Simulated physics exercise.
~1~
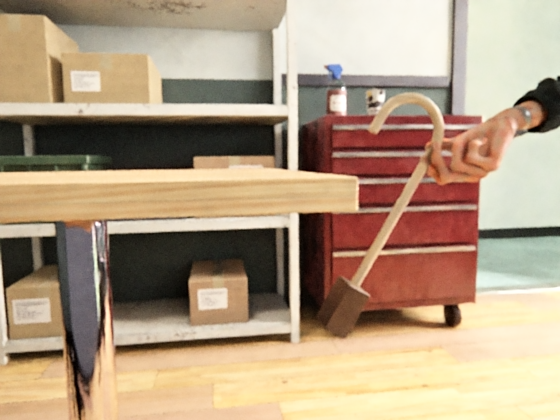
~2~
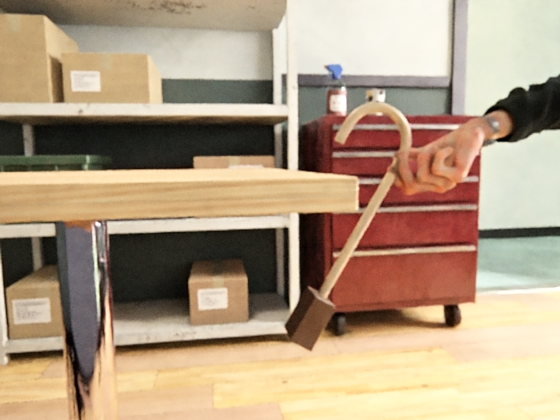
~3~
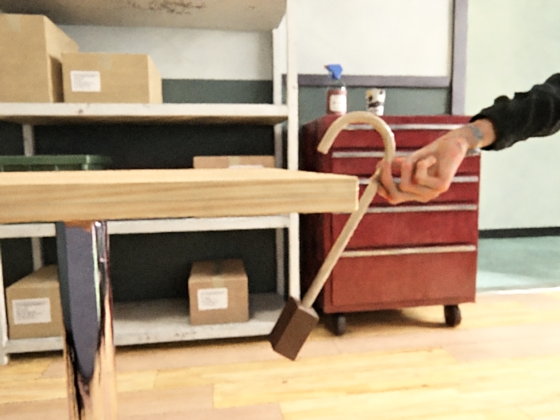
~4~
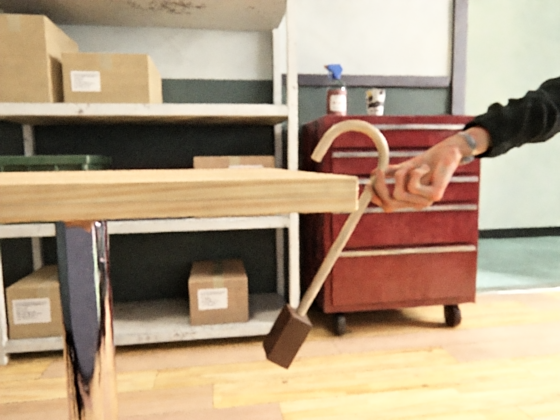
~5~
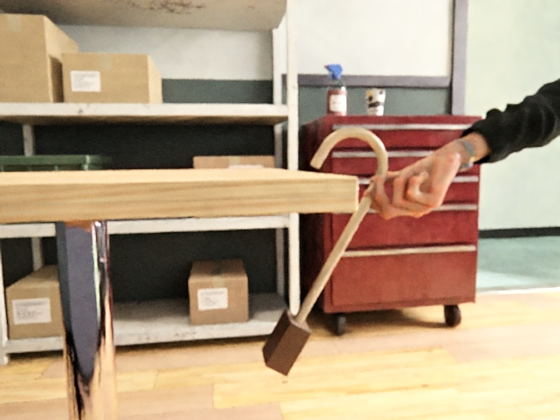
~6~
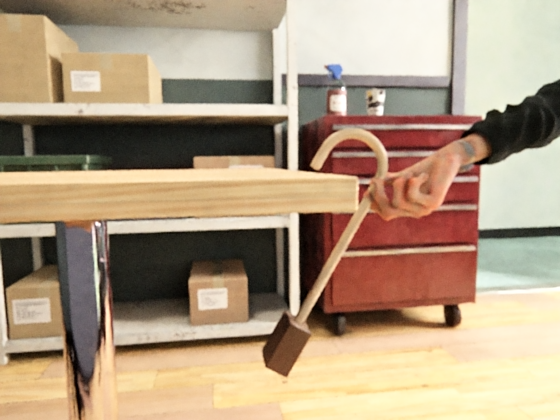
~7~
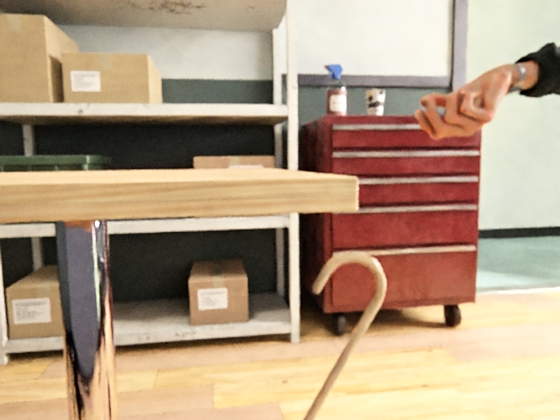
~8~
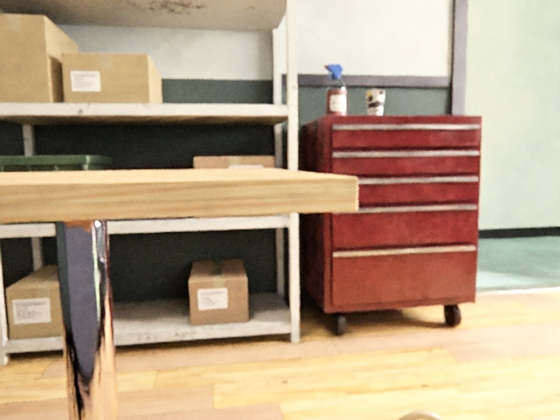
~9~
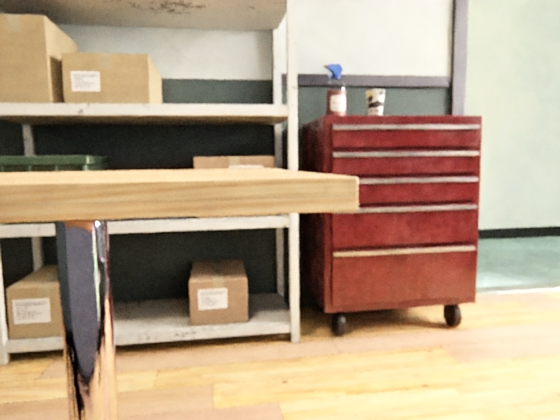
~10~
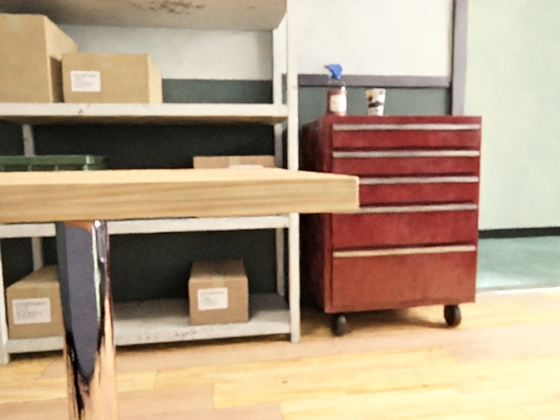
A hand holds a hooked brown brush at the table's edge, releases it, and it drops.
